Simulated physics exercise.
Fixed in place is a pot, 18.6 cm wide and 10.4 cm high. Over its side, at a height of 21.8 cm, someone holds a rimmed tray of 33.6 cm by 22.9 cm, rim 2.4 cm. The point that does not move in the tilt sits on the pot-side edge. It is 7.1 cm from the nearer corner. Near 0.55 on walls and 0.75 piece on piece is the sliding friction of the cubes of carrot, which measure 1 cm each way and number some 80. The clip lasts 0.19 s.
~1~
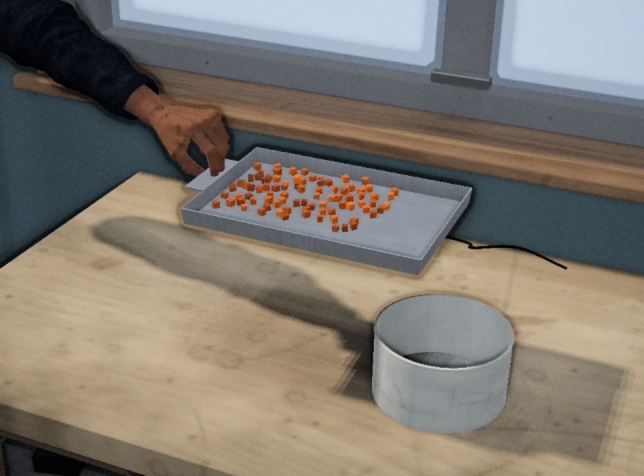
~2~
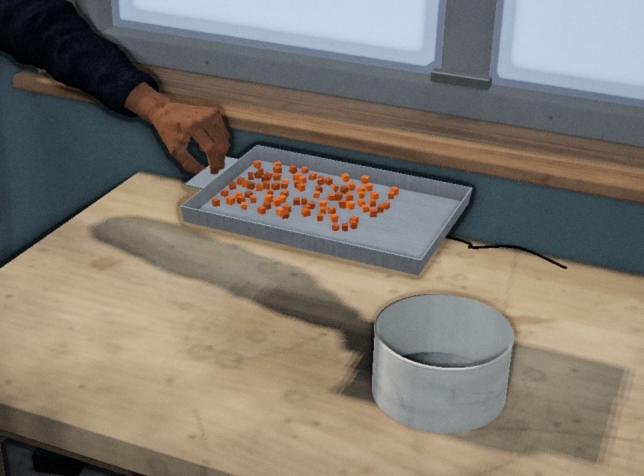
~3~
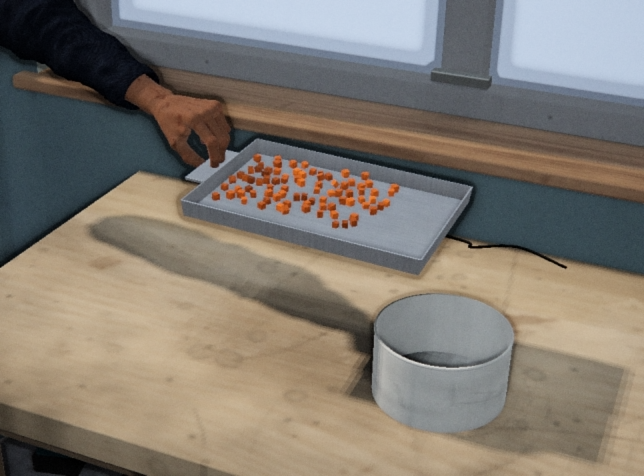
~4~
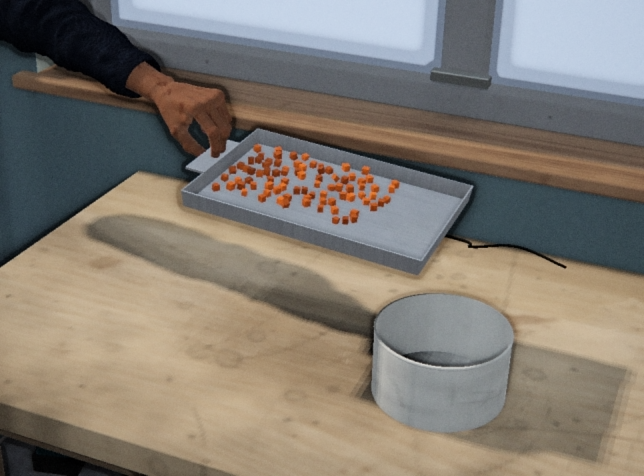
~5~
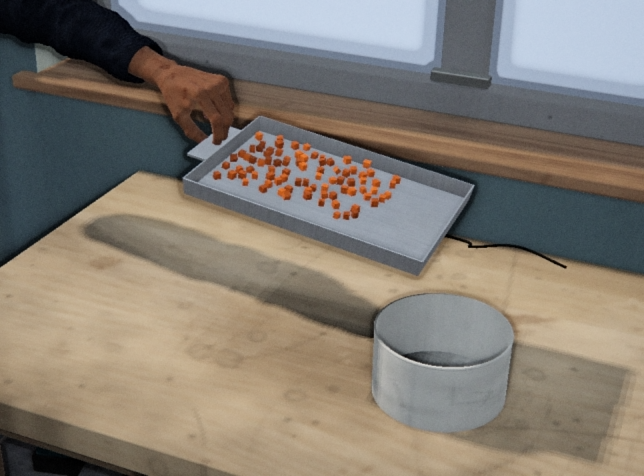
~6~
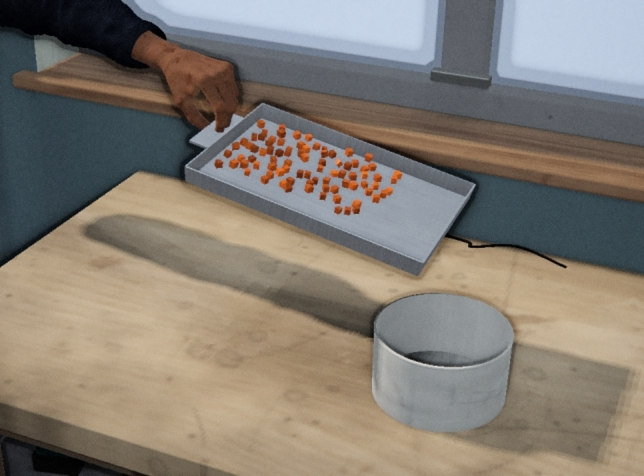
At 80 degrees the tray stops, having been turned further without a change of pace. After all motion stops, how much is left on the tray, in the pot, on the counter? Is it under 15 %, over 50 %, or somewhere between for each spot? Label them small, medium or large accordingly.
Tray - medium, pot - medium, counter - medium.
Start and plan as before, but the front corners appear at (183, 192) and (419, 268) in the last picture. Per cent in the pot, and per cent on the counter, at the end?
The pot gets 35 and the counter 40.
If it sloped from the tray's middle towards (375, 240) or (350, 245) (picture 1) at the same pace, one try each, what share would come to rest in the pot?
Estimate: Some 30 % and some 50 % respectively.
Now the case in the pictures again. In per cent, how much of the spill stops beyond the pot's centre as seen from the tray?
It comes to near 100 percent.
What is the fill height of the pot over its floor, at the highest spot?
About 1.0 centimetres.
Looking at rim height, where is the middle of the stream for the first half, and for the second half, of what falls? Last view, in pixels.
First half close to (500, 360), second half close to (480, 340).
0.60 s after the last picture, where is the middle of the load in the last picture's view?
Near (446, 226).
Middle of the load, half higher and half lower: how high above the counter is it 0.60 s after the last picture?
About 24 centimetres.
Then, 0.36 s after the last picture, tilt 45 degrees; the tray holds 100 %, the pot 0 %.
Then, 0.60 s after the last picture, tilt 67 degrees; the tray holds 95 %, the pot 0 %.
Then, 0.95 s after the last picture, tilt 80 degrees; the tray holds 35 %, the pot 25 %.
In the end, tray 35 %, pot 30 %, counter 40 %.
